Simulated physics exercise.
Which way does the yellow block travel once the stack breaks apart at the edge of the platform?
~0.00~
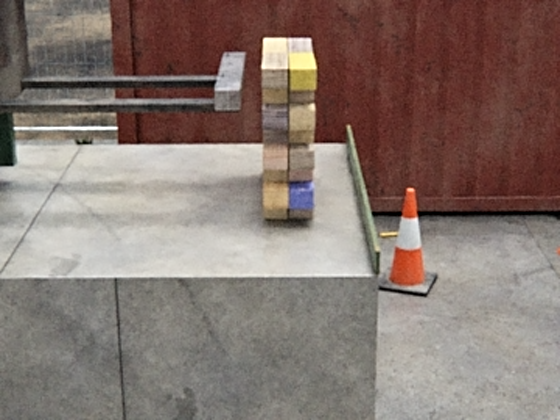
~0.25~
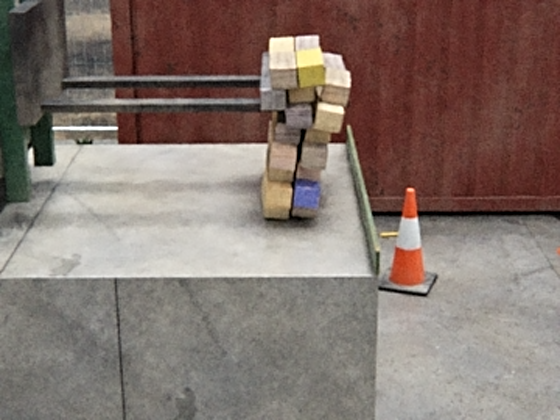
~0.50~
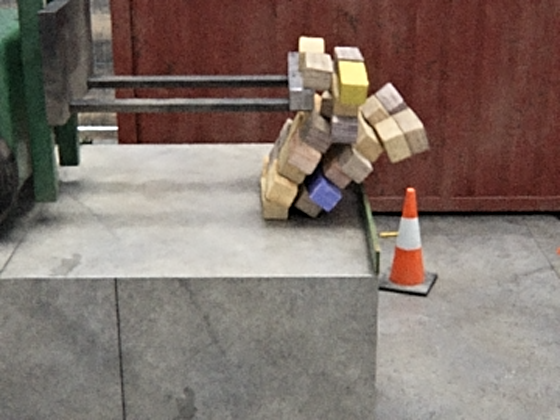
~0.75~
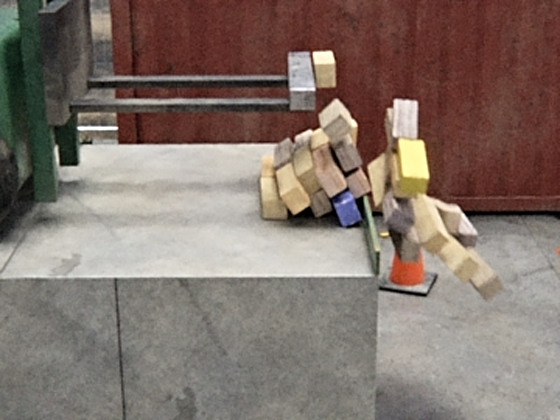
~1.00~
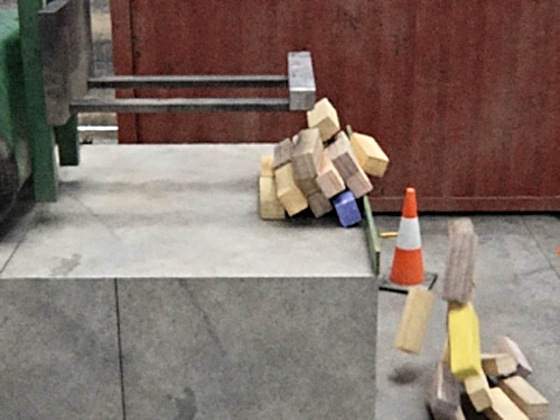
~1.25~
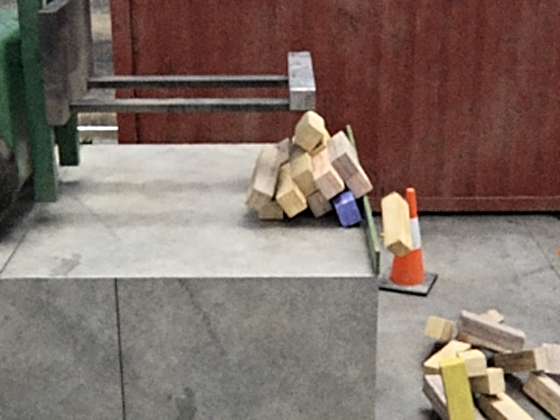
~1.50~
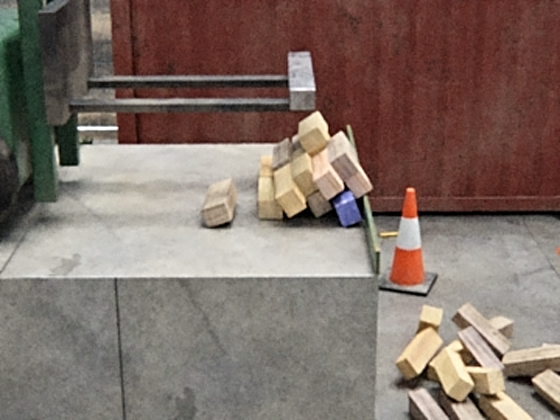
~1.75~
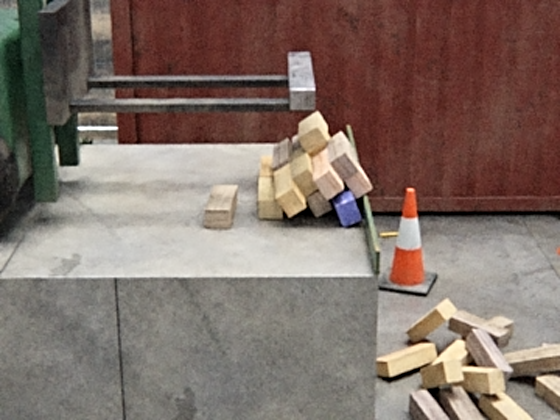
It moves down, dropping past the platform edge to the ground below.
On a concrete yard in front of a dark red wall, seen from slightly above and to the side, a tall stack of timber blocks stands near the right edge of a grey platform, with an orange and white cone beyond. A metal beam carried by a green machine moves in from the left and pushes the upper part of the stack. The stack bends and breaks apart to the right, and the beam stops. Many blocks, including the yellow one, drop over the edge. The rest, with the blue one, stay heaped against the low board, one block lying apart to the left.
